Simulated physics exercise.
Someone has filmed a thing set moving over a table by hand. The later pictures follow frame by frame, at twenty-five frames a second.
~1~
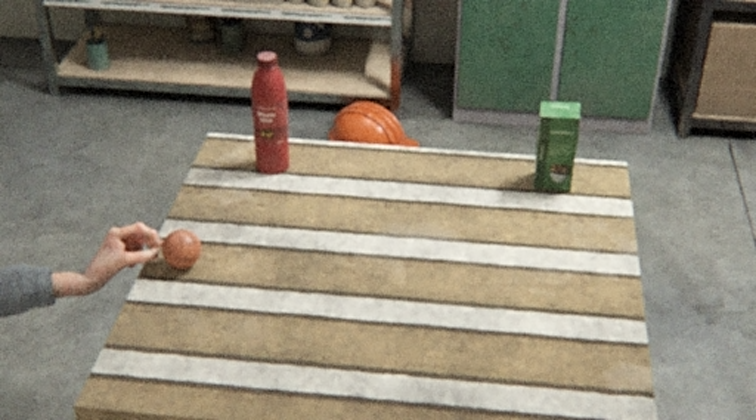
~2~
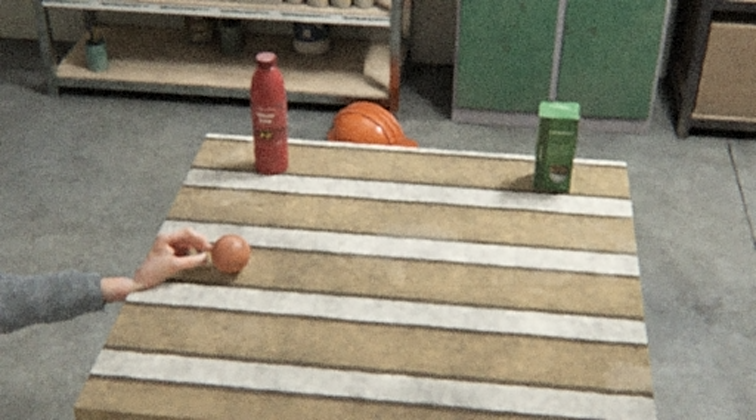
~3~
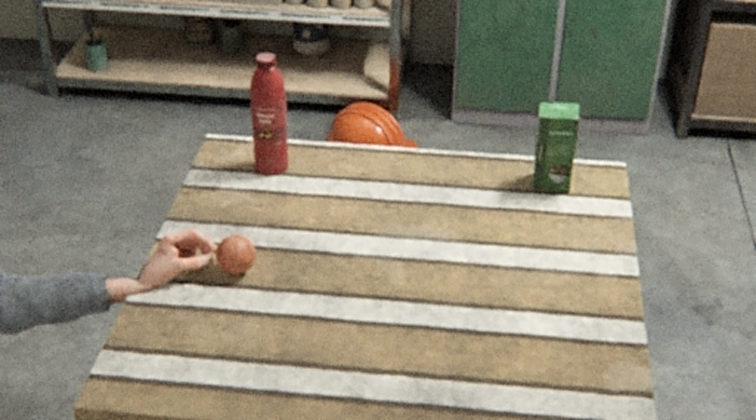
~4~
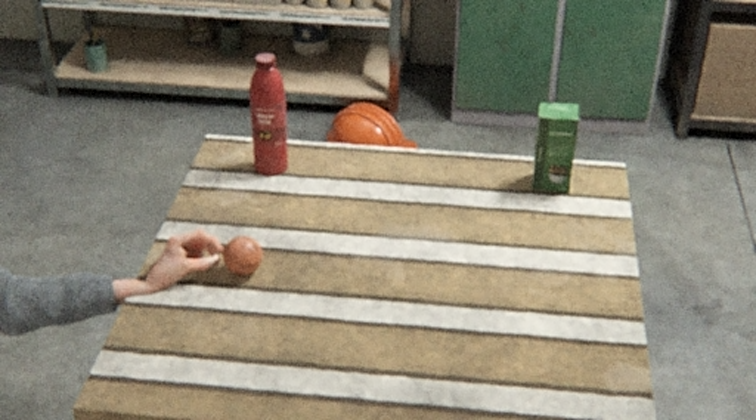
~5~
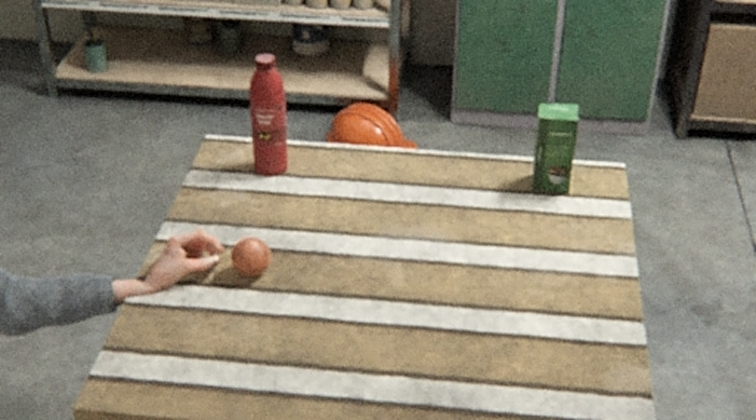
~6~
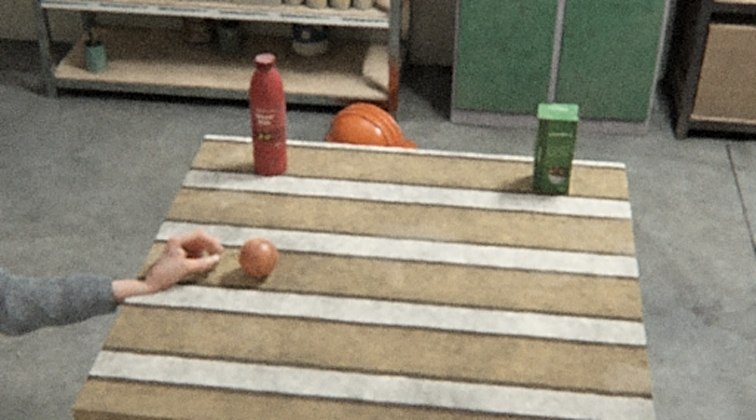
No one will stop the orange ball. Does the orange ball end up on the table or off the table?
The orange ball remains on top.
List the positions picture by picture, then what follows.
Under the hand; orange ball (182, 249), in the first picture.
Under the hand; orange ball (231, 254), in the second picture.
Under the hand; orange ball (236, 255), in the third picture.
Orange ball (243, 256), in the fourth picture.
Orange ball (251, 257), in the fifth picture.
Orange ball (258, 258) shifted a little, in the sixth picture.
Then, 0.20 s on from there, orange ball shifted about its own width near (294, 260).
Then, 0.50 s on from there, orange ball shifted well along near (331, 263).
In the end, moved from the start, orange ball. At the end, from the last picture's camera, orange ball near (353, 265).
